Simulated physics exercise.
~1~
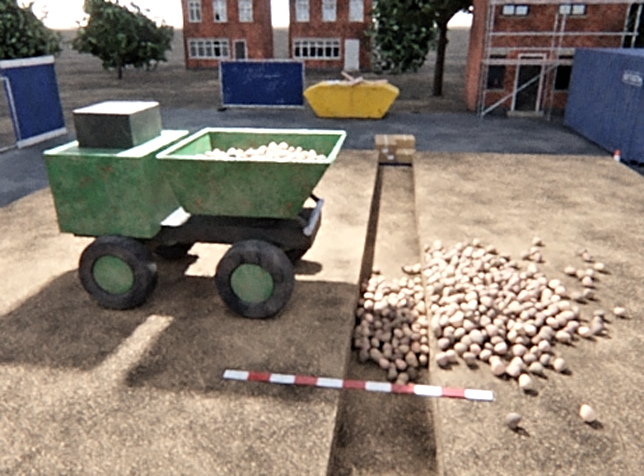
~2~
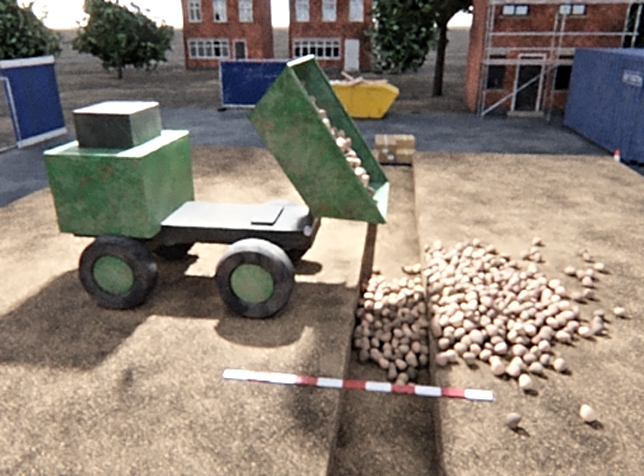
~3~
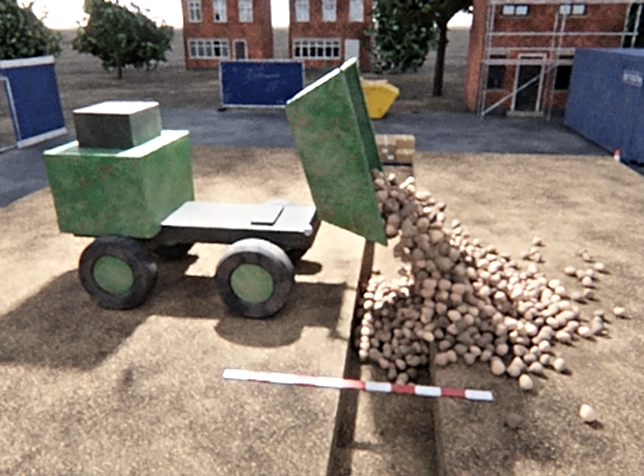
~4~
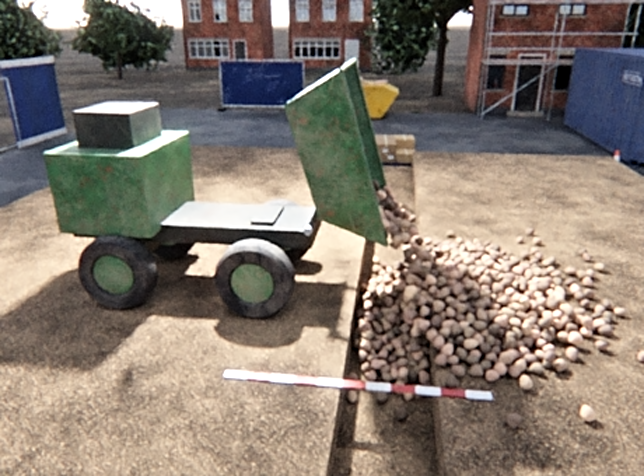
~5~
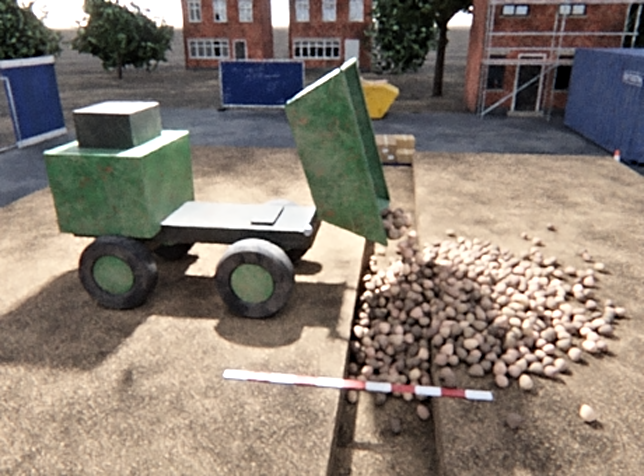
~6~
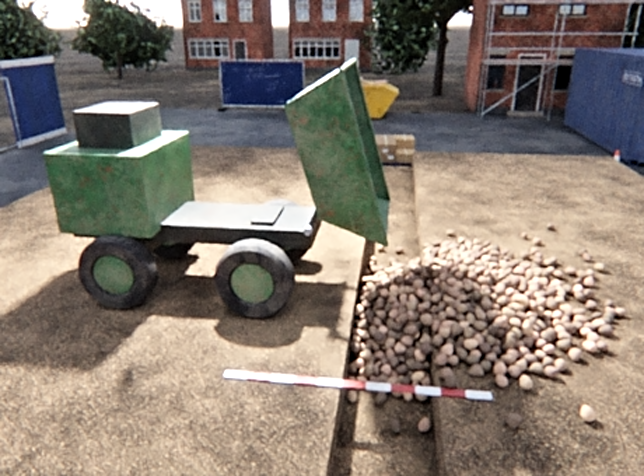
A small green dumper stands beside a narrow trench, its skip heaped with rounded, pale cobbles, while an earlier load lies loose in the trench and on the ground to the right. The skip tips up steeply toward the right, the stones at first staying inside it. Then they pour over its lower lip in a thick stream, landing on the old heap and spreading into the trench and beyond. The flow thins to a trickle as the skip holds still. Finally the skip is empty, still raised, with a broader mound filling part of the trench and spilling past its far side.
